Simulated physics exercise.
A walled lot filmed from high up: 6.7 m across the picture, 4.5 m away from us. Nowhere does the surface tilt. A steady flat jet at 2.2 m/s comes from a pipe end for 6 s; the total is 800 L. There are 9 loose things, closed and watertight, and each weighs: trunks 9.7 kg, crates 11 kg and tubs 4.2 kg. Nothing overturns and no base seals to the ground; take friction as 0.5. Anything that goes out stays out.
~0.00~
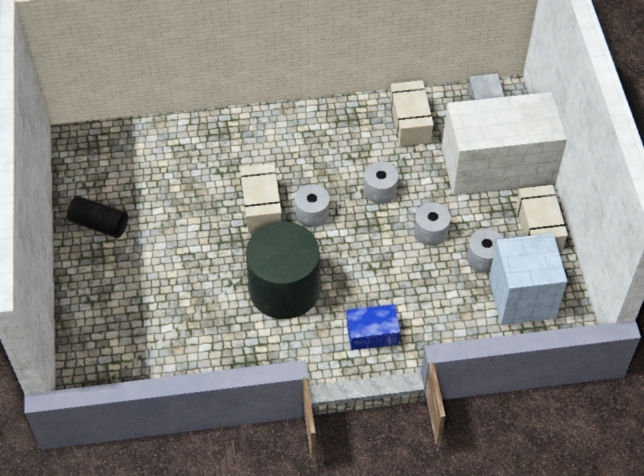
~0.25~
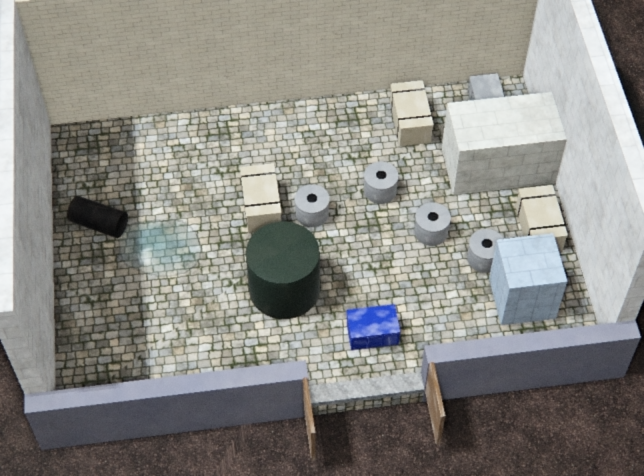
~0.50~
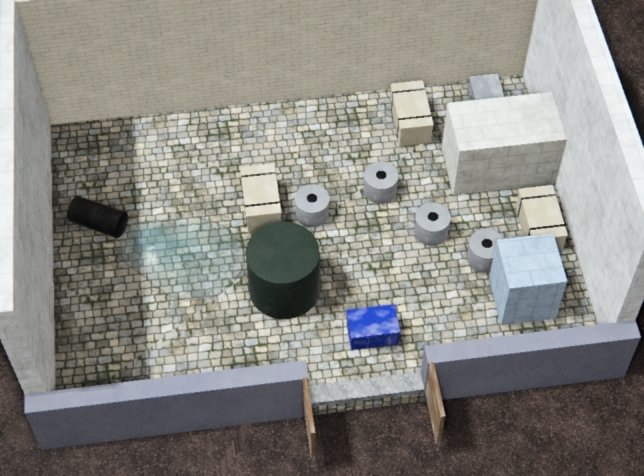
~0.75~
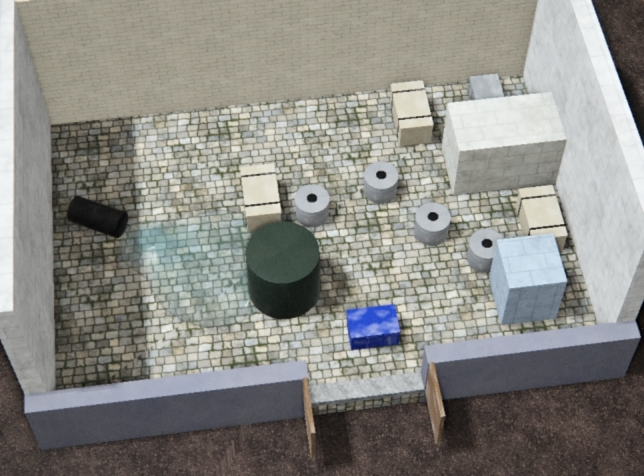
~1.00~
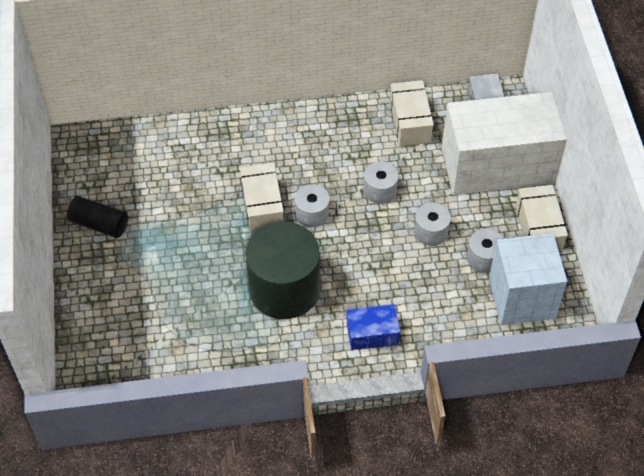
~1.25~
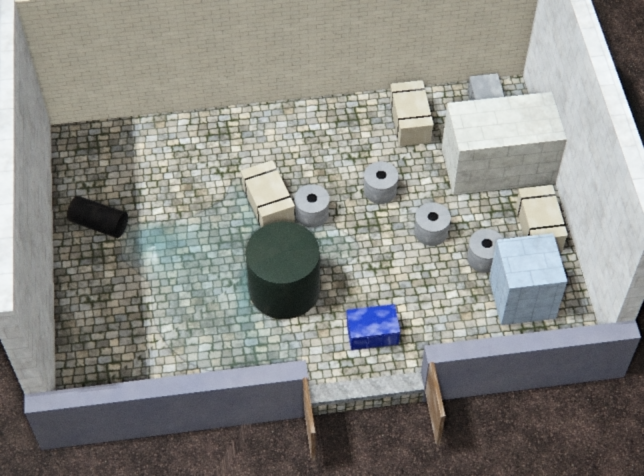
Water spreads across the paved lot from a dark pipe, and one pale crate turns slightly.
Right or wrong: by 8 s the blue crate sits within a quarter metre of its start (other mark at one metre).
Right.
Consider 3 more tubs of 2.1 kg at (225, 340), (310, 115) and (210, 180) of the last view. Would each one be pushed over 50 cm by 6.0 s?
Result, in sequence: Exceeded, not exceeded, not exceeded.
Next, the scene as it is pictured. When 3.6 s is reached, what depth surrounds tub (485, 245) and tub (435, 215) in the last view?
Around 2 cm and 3 cm.
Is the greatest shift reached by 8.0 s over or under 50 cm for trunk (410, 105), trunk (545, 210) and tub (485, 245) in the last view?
Listed order: Within the mark, beyond the mark and within the mark.
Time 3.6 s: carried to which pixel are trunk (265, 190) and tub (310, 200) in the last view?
Somewhere about (305, 155) and (358, 149).
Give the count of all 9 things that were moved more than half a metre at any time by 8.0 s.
That comes to 5.
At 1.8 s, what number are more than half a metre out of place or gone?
By that time the total stands at 0.
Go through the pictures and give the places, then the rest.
In the first picture, the blue crate at (373, 321), on the bottom; water covers 0.0 m2; 0 of 9 have shifted.
In the second picture, the blue crate at (373, 321) rests on the ground; 0.7 m2 under water; 0 of 9 have shifted.
In the third picture, the blue crate at (373, 321) rests on the ground; 1.4 m2 under water; 0 of 9 have shifted.
In the fourth picture, the blue crate at (373, 321), on the bottom; water covers 2.3 m2; 0 of 9 have shifted.
In the fifth picture, the blue crate at (373, 321), on the bottom; 3.2 m2 under water; 0 of 9 have shifted.
In the sixth picture, the blue crate at (373, 321) rests on the ground; 4.2 m2 under water; 1 of 9 have shifted.
After 1.8 s the blue crate is near (373, 321), 0.0 m from its start, aground; 0 of 9 are out; 0 afloat.
After 3.6 s the blue crate is near (373, 321), 0.0 m from its start, aground; 0 of 9 are out; 0 afloat.
After 5.6 s the blue crate is near (373, 321), 0.0 m from its start, aground; 0 of 9 are out; 4 afloat.
After 8.0 s the blue crate is near (377, 319), 0.1 m from its start, aground; 0 of 9 are out; 5 afloat.
